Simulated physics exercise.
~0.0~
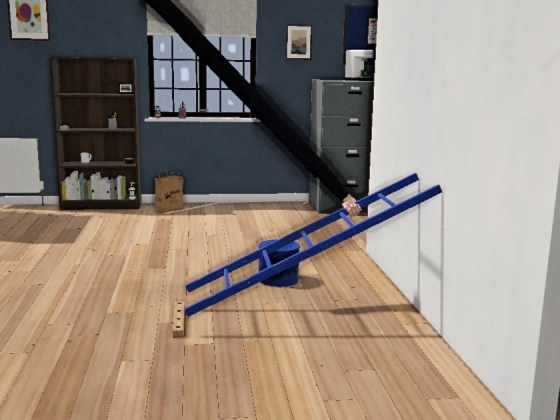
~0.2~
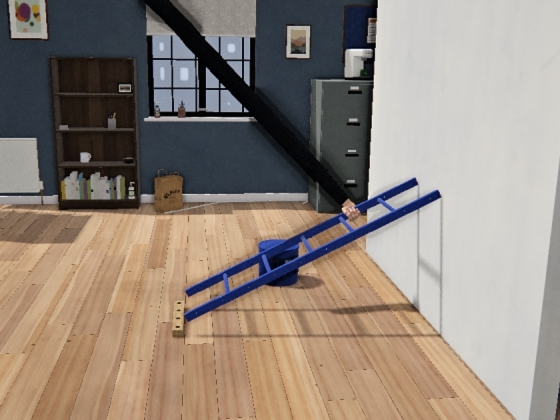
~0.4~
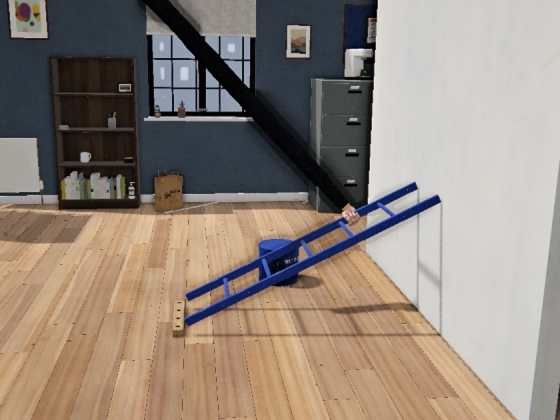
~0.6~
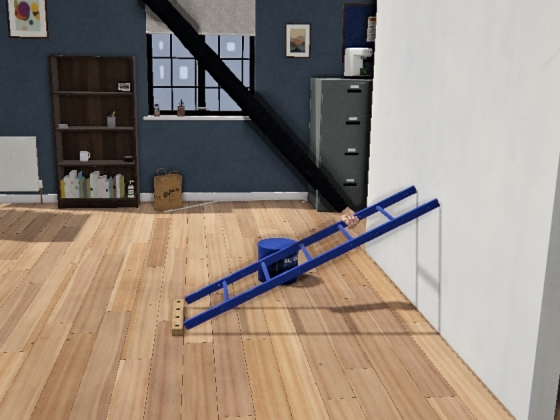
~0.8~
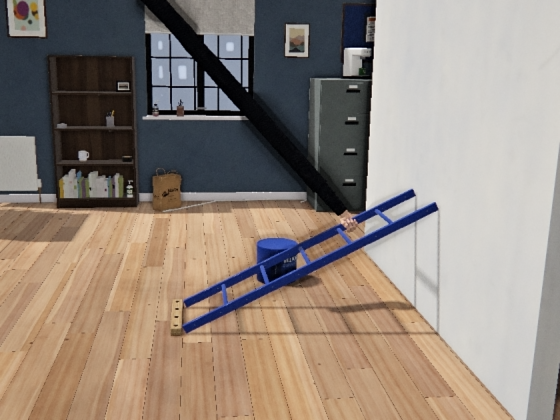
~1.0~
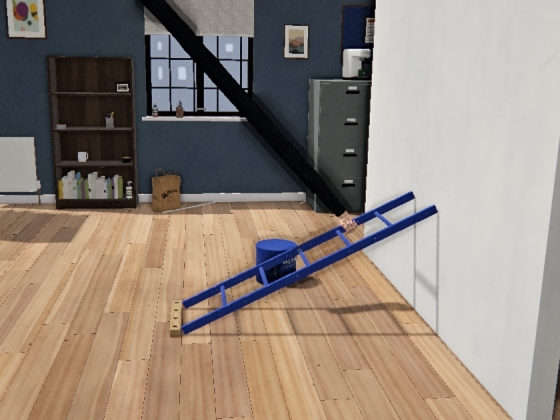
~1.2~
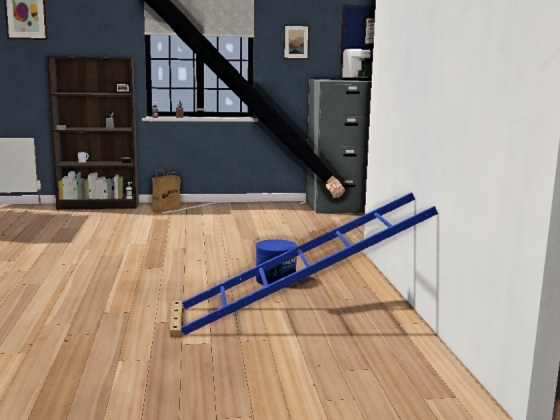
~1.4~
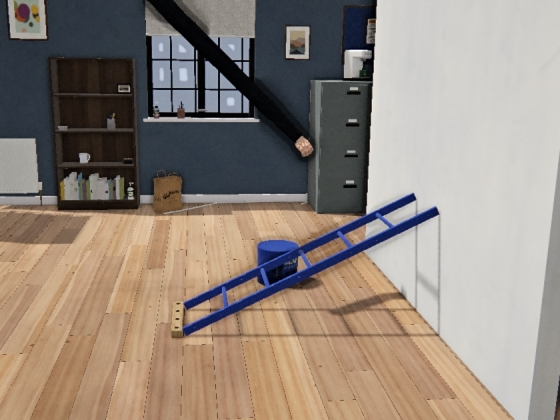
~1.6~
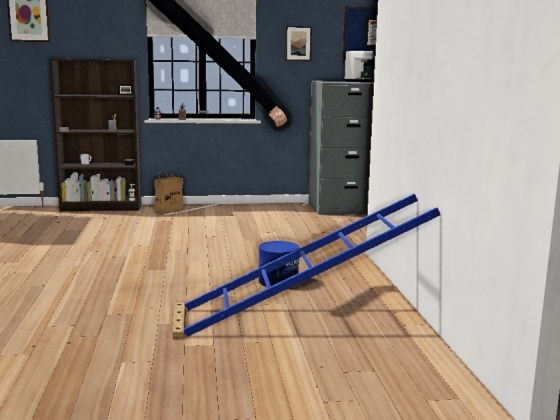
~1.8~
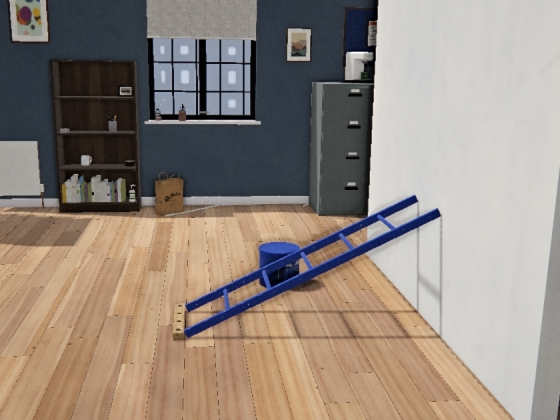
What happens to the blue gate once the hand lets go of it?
The blue gate stays up, still leaning at a slant against the white wall with its lower end by the wooden strip.
